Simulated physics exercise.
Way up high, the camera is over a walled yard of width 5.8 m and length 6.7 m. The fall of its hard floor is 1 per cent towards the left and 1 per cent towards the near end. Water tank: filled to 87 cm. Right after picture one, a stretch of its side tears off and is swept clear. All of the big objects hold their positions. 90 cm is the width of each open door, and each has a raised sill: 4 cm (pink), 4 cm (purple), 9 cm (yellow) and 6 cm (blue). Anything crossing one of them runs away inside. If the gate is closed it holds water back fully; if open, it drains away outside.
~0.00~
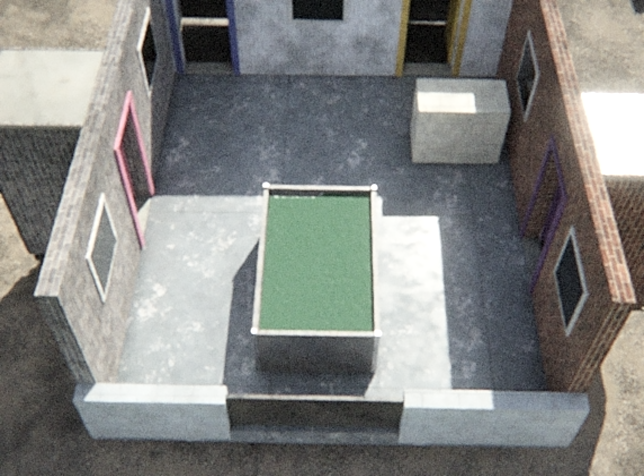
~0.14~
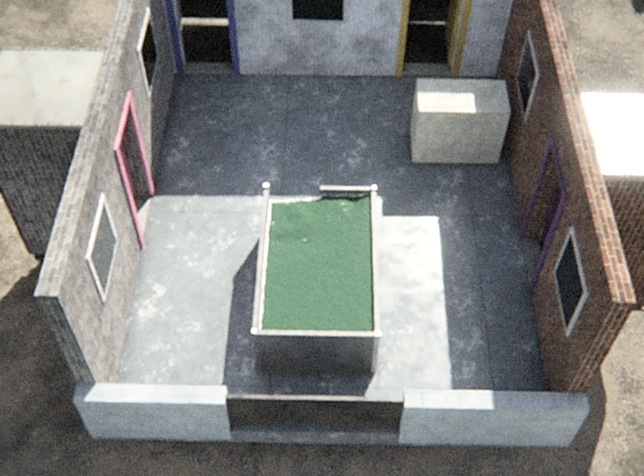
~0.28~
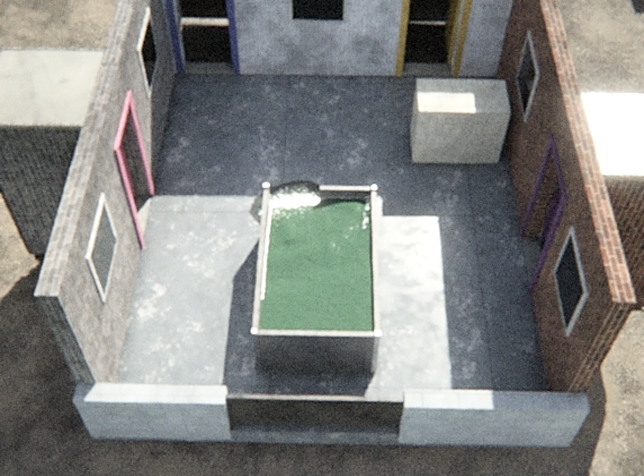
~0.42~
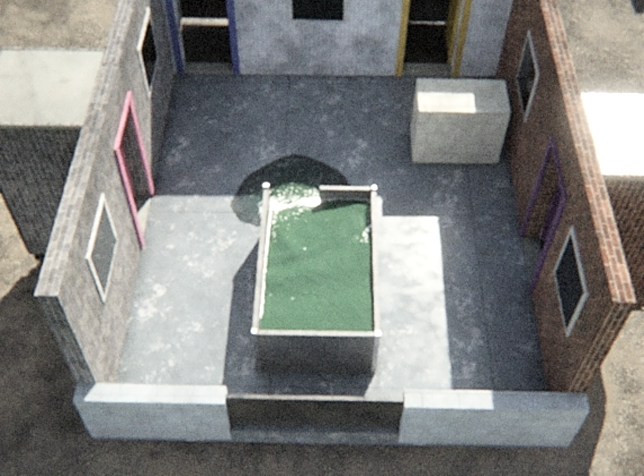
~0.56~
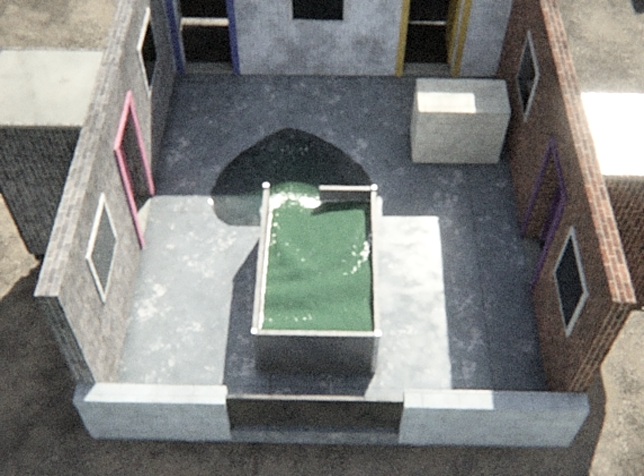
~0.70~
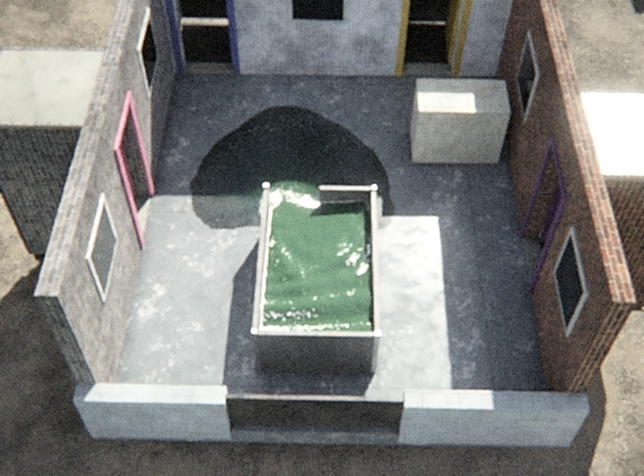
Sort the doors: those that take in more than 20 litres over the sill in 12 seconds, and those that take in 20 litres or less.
Sorted: The pink door takes in more; the purple door takes in 20 litres or less; the yellow door takes in more; the blue door takes in more.
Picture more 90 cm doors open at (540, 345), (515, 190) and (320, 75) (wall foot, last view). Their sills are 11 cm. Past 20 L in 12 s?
In turn: Below, not over, over.
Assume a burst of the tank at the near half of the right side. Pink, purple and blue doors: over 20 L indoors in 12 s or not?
Outcomes - pink: Exceeded, purple: Exceeded, blue: Exceeded.
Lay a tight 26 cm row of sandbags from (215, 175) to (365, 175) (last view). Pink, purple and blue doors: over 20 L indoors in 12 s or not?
Pink exceeded, purple exceeded, blue exceeded.
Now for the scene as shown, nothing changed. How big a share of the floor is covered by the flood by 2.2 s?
I'd say around 40 %.
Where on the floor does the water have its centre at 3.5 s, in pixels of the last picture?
Close to (311, 208) in the last picture.
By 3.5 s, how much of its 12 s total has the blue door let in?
By then it's near 50% of the total.
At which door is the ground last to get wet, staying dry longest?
It's the purple door that comes last.
After 1.4 s water covers 40 % of the floor and is deepest (44 cm) near (286, 221); pink door 2 cm at the sill, 0 L in, purple door not reached, yellow door not reached, blue door 13 cm at the sill, 2 L in.
After 2.2 s water covers 40 % of the floor and is deepest (37 cm) near (183, 86); pink door 3 cm at the sill, 1 L in, purple door not reached, yellow door 16 cm at the sill, 1 L in, blue door 27 cm at the sill, 65 L in.
After 3.5 s water covers 45 % of the floor and is deepest (28 cm) near (286, 221); pink door 3 cm at the sill, 2 L in, purple door not reached, yellow door 11 cm at the sill, 21 L in, blue door 23 cm at the sill, 230 L in.
After 7.0 s water covers 70 % of the floor and is deepest (16 cm) near (500, 110); pink door 7 cm at the sill, 8 L in, purple door 1 cm at the sill, 0 L in, yellow door 13 cm at the sill, 42 L in, blue door 13 cm at the sill, 374 L in.
After 12.0 s water covers 90 % of the floor and is deepest (14 cm) near (289, 414); pink door 7 cm at the sill, 34 L in, purple door 1 cm at the sill, 0 L in, yellow door 6 cm at the sill, 57 L in, blue door 11 cm at the sill, 449 L in.
